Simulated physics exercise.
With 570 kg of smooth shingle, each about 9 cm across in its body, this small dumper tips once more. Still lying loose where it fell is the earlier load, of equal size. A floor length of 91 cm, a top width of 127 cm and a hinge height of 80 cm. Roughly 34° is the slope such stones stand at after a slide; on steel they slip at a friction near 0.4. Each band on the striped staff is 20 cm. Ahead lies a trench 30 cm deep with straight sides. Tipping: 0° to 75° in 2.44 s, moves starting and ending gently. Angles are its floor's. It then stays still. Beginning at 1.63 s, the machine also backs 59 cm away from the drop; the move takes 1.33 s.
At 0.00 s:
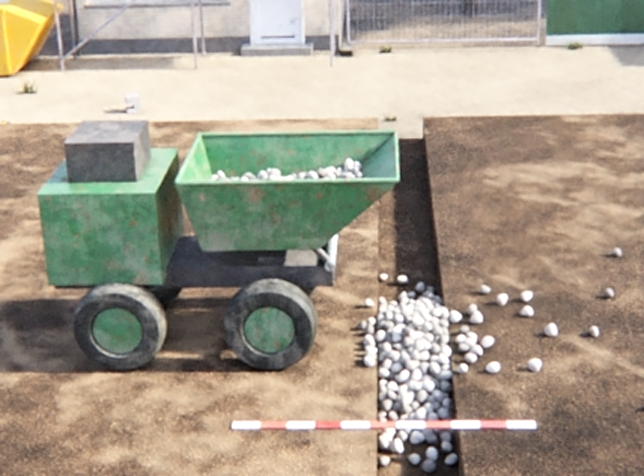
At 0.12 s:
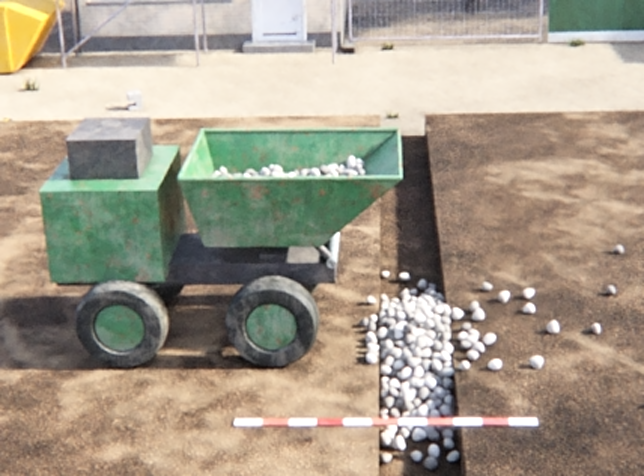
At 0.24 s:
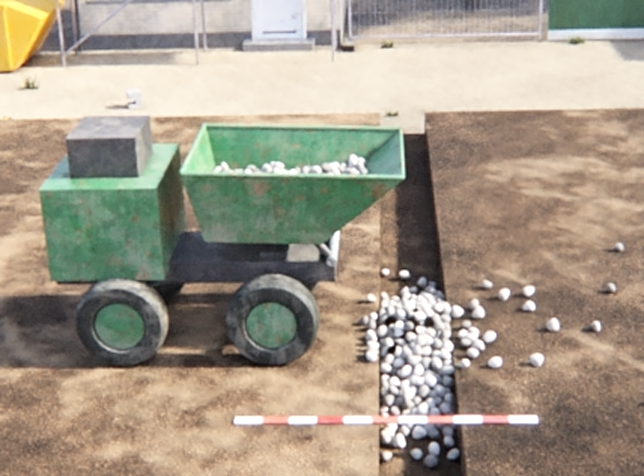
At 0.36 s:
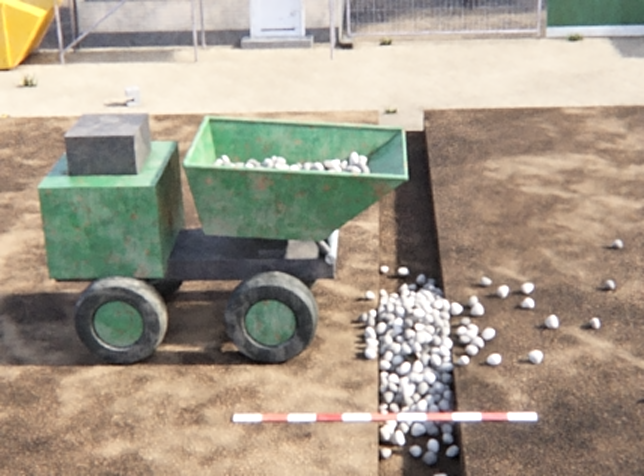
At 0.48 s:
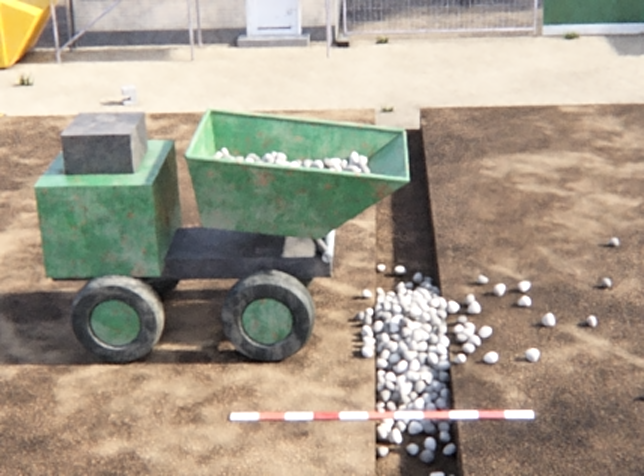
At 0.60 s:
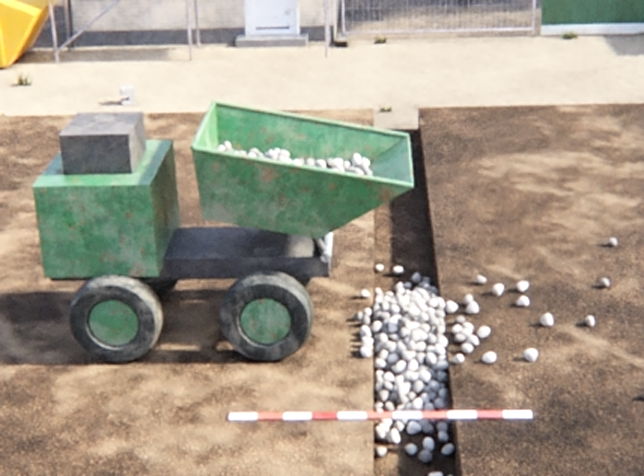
The footage shows a small green dumper carrying pale rounded stones beside a trench partly filled with similar stones, with a red-and-white striped staff in front, as its body gradually tilts a little, the left end rising.
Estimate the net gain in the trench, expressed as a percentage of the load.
33 %.
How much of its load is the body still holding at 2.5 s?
Still inside: Some 10 %.
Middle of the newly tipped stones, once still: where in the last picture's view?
(469, 319).
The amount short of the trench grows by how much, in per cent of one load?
Approximately 0 parts per hundred.
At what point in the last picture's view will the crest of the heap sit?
Close to (438, 300).
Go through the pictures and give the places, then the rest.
In the first picture, the body is at 0°, its lip at (398, 181); the top of the load is at (325, 177). The earlier load is highest near (413, 326), 11 cm above ground level, 2 % short of the trench, 95 % in the trench, 4 % past the trench.
In the second picture, the body is at 1°, its lip at (401, 178); the top of the load is at (318, 174); the stones move at 0.1 m/s on average.
In the third picture, lip at (404, 178), floor tilted 2°, highest stones at (303, 172); the stones move at 0.2 m/s on average.
In the fourth picture, lip at (407, 178), floor tilted 4°, highest stones at (254, 168); the stones move at 0.2 m/s on average.
In the fifth picture, the body is at 8°, its lip at (408, 181); the top of the load is at (248, 162); the stones move at 0.3 m/s on average.
In the sixth picture, the body is at 11°, its lip at (413, 186); the top of the load is at (237, 155); the stones move at 0.4 m/s on average.
After 1.8 s the floor is at 63°; in per cent of one load, 100 in the body, 2 short of the trench, 95 in the trench, 4 past the trench; the foremost stones are at (572, 309).
After 2.5 s the floor is at 75°; in per cent of one load, 11 in the body, 2 short of the trench, 122 in the trench, 66 past the trench; the foremost stones are at (609, 316).
After 3.4 s the floor is at 75°; in per cent of one load, 0 in the body, 2 short of the trench, 128 in the trench, 70 past the trench; the foremost stones are past the picture's edge.
After 6.2 s the floor is at 75°; in per cent of one load, 0 in the body, 2 short of the trench, 128 in the trench, 70 past the trench; the foremost stones are past the picture's edge. Net gain in the trench, 33.
